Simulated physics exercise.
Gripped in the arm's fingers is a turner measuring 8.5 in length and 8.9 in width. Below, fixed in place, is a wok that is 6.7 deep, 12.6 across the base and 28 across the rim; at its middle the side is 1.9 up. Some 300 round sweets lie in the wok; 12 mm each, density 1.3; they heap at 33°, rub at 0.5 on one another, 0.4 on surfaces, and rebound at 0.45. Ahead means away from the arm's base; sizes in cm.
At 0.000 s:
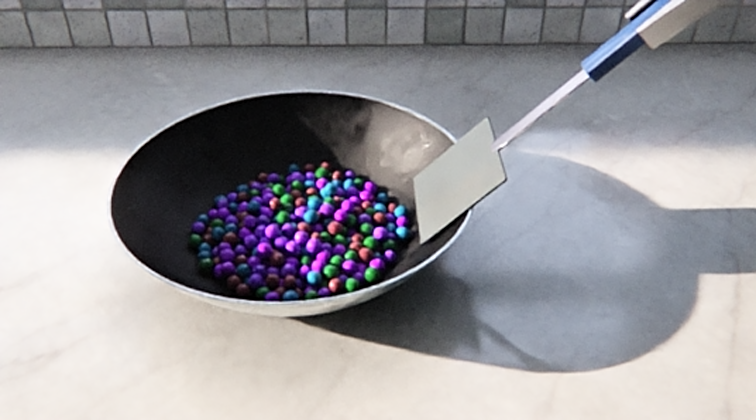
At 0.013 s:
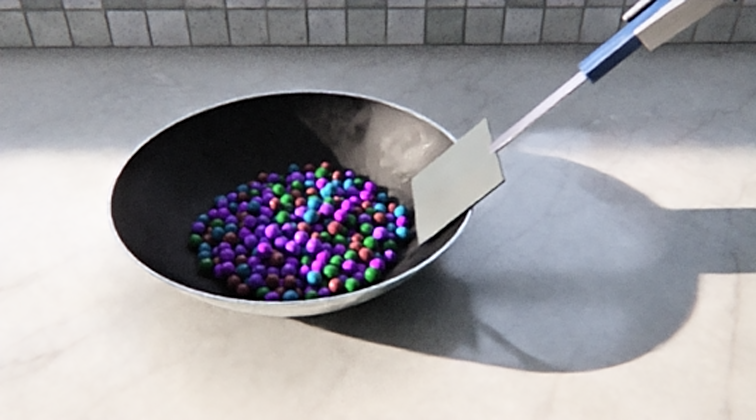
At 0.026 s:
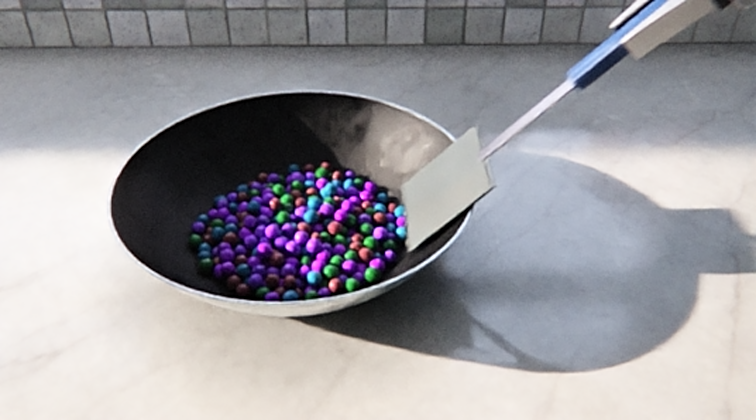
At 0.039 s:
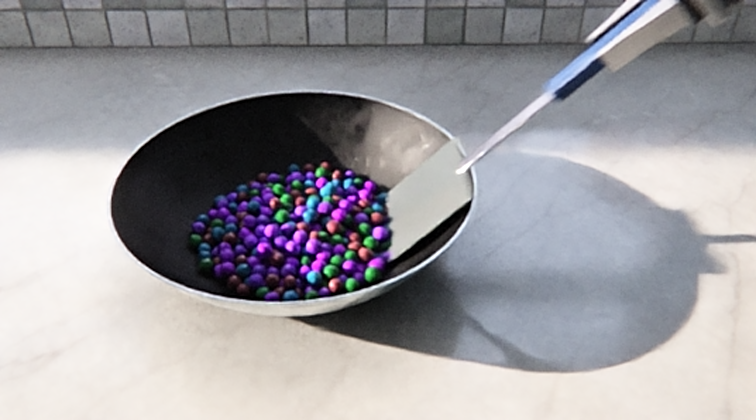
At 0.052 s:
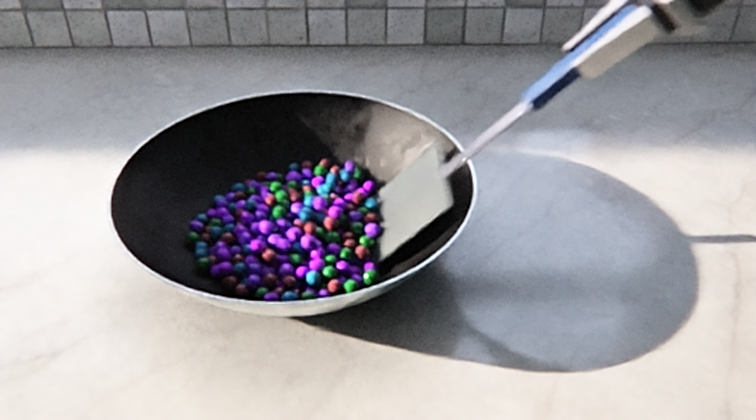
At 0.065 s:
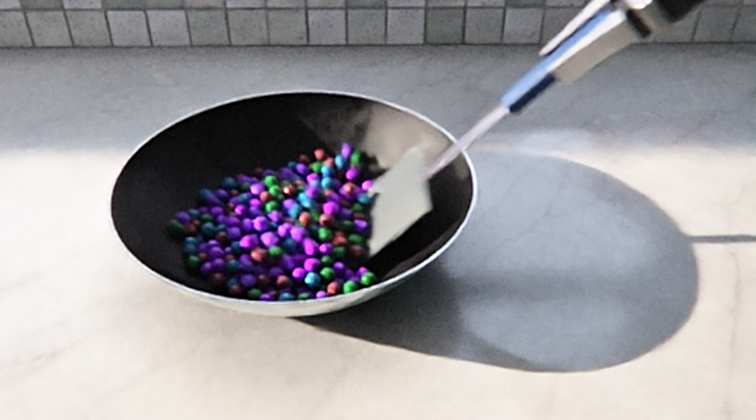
The video shows a robot arm holding a turner at the right side of a dark wok of small multicoloured balls, then moving it down and left into the wok, pushing the balls slightly leftward into a heap.
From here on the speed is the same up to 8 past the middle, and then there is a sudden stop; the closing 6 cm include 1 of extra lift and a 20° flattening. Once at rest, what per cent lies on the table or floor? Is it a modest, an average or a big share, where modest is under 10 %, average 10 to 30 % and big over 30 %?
Average.
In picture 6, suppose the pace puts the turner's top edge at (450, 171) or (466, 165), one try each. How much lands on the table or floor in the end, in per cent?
That comes to some 0 and some 0 percent, in that order.
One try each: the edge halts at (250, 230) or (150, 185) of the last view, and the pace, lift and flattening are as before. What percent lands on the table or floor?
I'd say roughly 0 per cent, then roughly 55 per cent.
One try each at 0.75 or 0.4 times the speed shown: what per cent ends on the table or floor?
The two tries give about 10 and 0 in a hundred.
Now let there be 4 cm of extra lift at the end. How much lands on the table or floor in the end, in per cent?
Some 25 in a hundred.
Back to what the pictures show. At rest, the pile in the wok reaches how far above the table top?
Roughly 6.5 centimetres.
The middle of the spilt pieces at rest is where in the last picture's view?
In the last view, it's around (15, 236).
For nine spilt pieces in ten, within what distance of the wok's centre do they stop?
About 40 cm from the centre.
After 0.10 s, sloping 46°, highest piece 6 above the table; 300 in the wok.
After 0.13 s, sloping 41°, highest piece 7 above the table; 300 in the wok.
After 0.34 s, sloping 26°, highest piece 10 above the table; 245 in the wok, 14 on the table or floor, 41 on the blade or in flight.
After 1.39 s, sloping 26°, highest piece 6 above the table; 245 in the wok, 55 on the table or floor.
In the end, 245 in the wok, 55 on the table or floor. That is 18 % on the table or floor.
